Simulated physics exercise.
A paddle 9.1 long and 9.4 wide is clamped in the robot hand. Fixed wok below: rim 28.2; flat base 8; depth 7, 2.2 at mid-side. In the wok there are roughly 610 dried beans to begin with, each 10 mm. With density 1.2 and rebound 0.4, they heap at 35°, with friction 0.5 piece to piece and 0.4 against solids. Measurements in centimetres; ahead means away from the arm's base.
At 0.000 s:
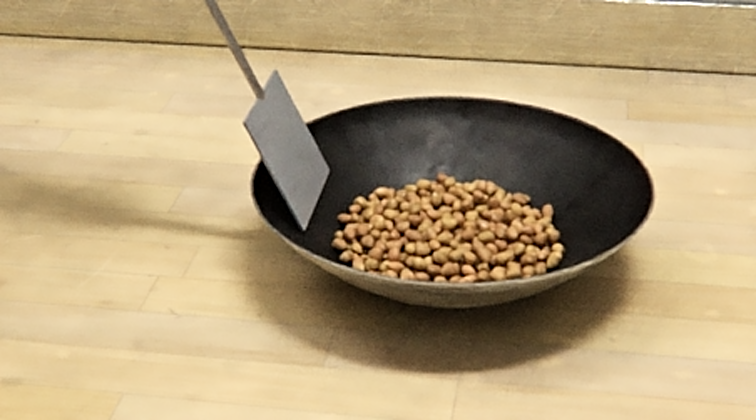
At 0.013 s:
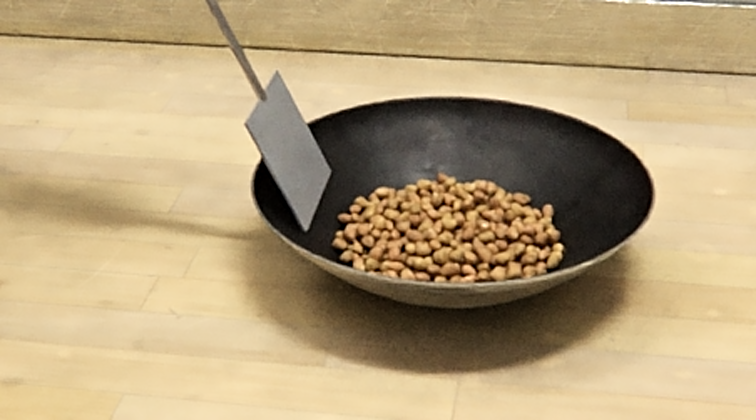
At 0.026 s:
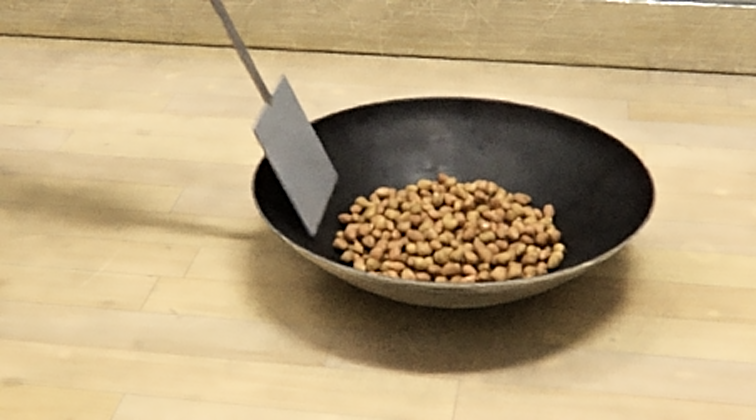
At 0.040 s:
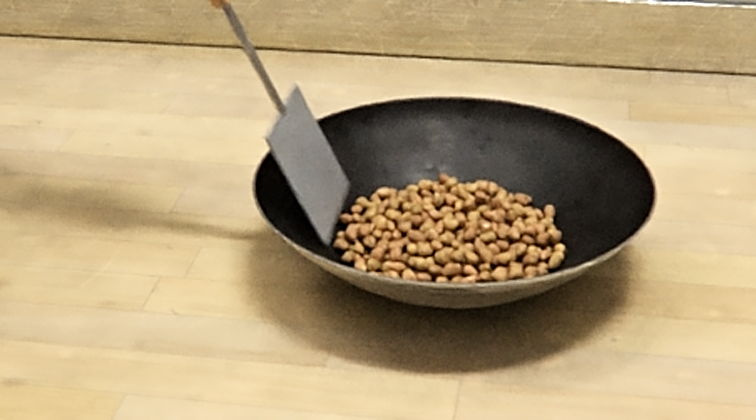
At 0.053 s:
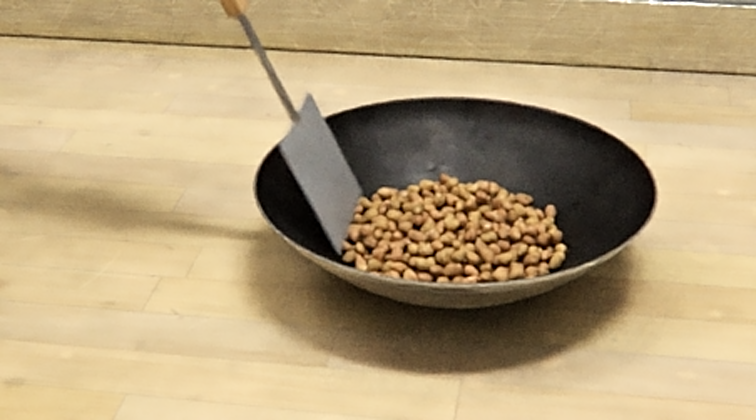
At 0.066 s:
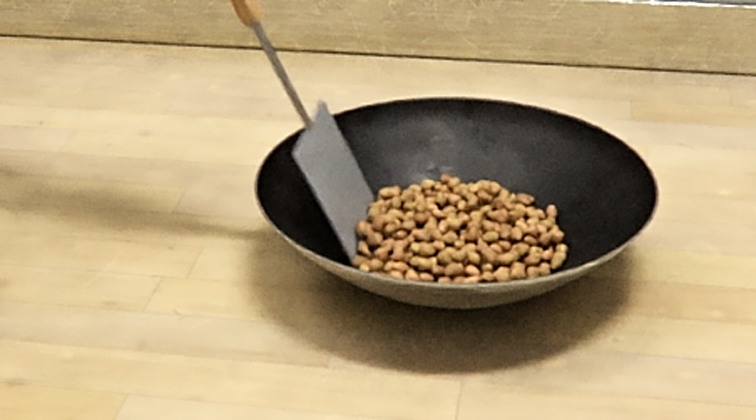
On a pale wooden surface, a dark wok holds a heap of brown beans, with a flat grey paddle slanting in at its left side. The paddle barely shifts at first, then slides down and to the right, its wooden handle coming into view, until its lower edge presses the heap's left side and nudges the nearest beans slightly rightward.
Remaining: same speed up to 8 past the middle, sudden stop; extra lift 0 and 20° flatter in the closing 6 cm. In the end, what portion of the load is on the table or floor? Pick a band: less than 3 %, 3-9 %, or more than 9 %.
It falls in the band more than 9 %.
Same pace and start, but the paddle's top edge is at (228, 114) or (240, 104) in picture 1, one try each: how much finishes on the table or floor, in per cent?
Around 10 per cent, then around 15 per cent.
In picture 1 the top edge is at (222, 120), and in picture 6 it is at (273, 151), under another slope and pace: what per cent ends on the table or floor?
Around 15 per cent finishes on the table or floor.
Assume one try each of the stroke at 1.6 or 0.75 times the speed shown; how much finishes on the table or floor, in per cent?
Around 35 per cent and around 15 per cent.
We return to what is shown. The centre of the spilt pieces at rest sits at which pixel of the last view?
Near (720, 269) in the last picture.
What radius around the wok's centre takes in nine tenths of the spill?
25 cm.
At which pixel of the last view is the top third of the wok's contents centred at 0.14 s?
Roughly pixel (501, 224).
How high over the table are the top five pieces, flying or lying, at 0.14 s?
They are some 6 cm up.
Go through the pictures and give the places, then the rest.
The first picture shows paddle top edge at (260, 94), sloping 65°; upper third of the load around (449, 227), from x 340 to 560, top at y 180; 614 in the wok.
The second picture shows paddle top edge at (261, 95), sloping 65°; upper third of the load around (449, 227), from x 340 to 560, top at y 180.
The third picture shows paddle top edge at (268, 100), sloping 65°; upper third of the load around (450, 227), from x 340 to 560, top at y 180.
The fourth picture shows paddle top edge at (281, 109), sloping 65°; upper third of the load around (451, 227), from x 340 to 560, top at y 180.
The fifth picture shows paddle top edge at (295, 118), sloping 65°; upper third of the load around (452, 228), from x 345 to 560, top at y 180.
The sixth picture shows paddle top edge at (309, 125), sloping 65°; upper third of the load around (452, 226), from x 345 to 560, top at y 180; 614 in the wok.
By 0.14 s, sloping 65°, highest piece 8 above the table; 614 in the wok.
By 0.22 s, sloping 59°, highest piece 13 above the table; 613 in the wok, 1 on the blade or in flight.
By 0.46 s, sloping 45°, highest piece 13 above the table; 521 in the wok, 86 on the table or floor, 7 on the blade or in flight.
By 1.51 s, sloping 45°, highest piece 8 above the table; 519 in the wok, 95 on the table or floor.
Final count, 519 in the wok, 95 on the table or floor. That is 15 % on the table or floor.
